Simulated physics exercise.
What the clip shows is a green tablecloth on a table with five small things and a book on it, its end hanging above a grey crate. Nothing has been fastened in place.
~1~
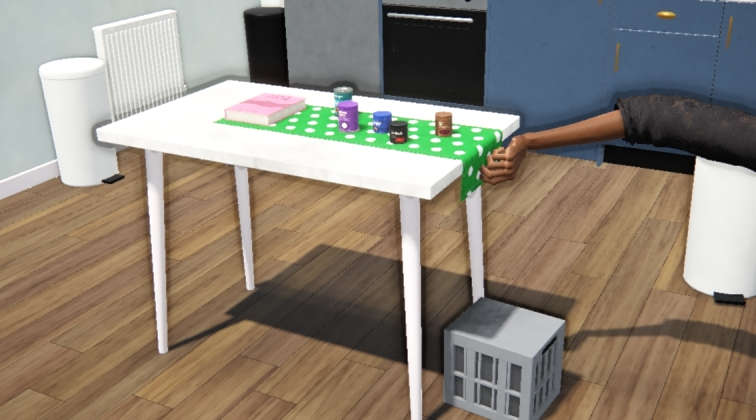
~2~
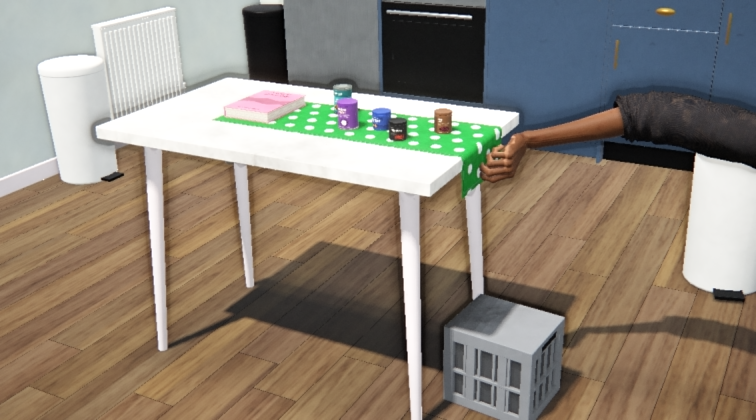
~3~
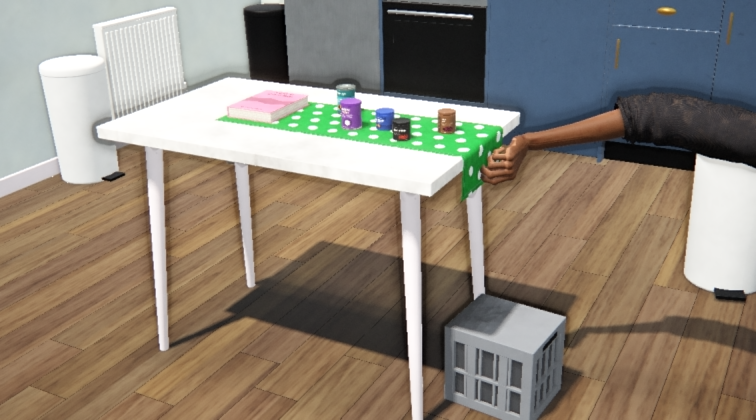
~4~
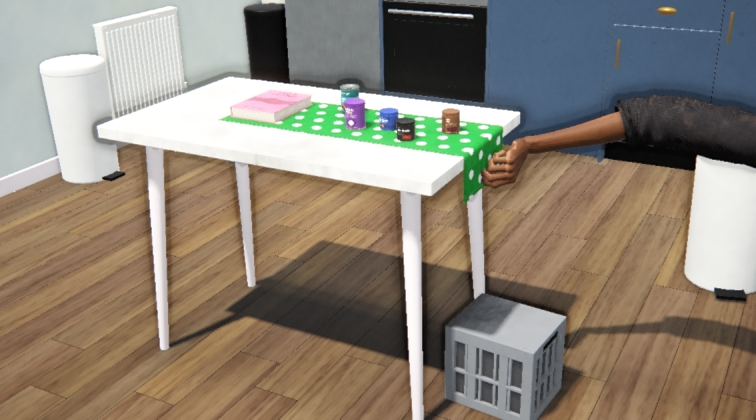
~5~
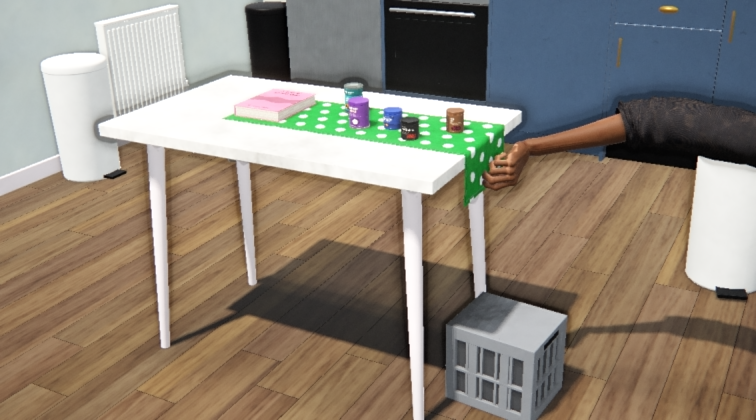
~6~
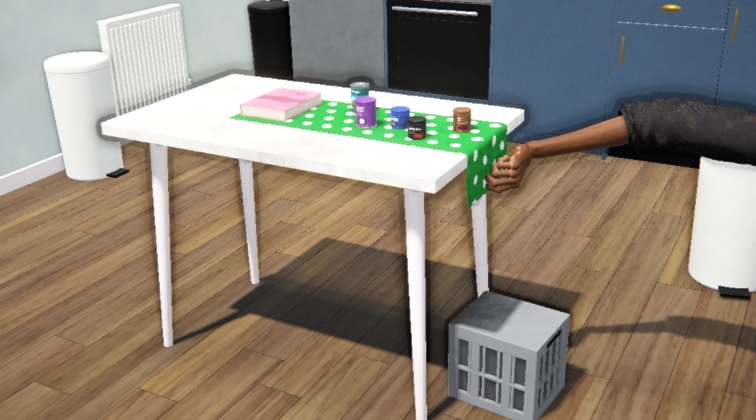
A hand slowly pulls a green spotted tablecloth, shifting the pots and book slightly right.
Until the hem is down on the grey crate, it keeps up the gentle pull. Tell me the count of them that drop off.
The count is four.
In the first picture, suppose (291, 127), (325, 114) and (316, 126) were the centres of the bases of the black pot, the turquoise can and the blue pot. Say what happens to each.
Each in turn: The black pot stays aloft, the turquoise can stays aloft, the blue pot stays aloft.
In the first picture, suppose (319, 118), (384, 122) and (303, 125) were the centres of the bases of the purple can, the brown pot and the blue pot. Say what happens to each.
Final state: The purple can is still in place, the brown pot is no longer up, the blue pot is still in place.
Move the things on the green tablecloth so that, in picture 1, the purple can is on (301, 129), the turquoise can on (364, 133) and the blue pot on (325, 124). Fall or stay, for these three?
Result - purple can still up, turquoise can down, blue pot still up.
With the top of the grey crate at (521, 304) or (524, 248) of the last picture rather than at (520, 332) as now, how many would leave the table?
Counts: 3, 1.
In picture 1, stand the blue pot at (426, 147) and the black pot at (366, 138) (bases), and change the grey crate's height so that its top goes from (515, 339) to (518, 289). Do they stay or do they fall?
The blue pot? Lost. The black pot? Safe.
Soon after, hem near (487, 229); brown pot gone.
Then, hem near (487, 269); brown pot and black pot gone.
Further on, hem near (488, 304); brown pot, black pot and blue pot gone.
At rest, hem on the crate; brown pot, black pot, blue pot and purple can gone. The answer is four.
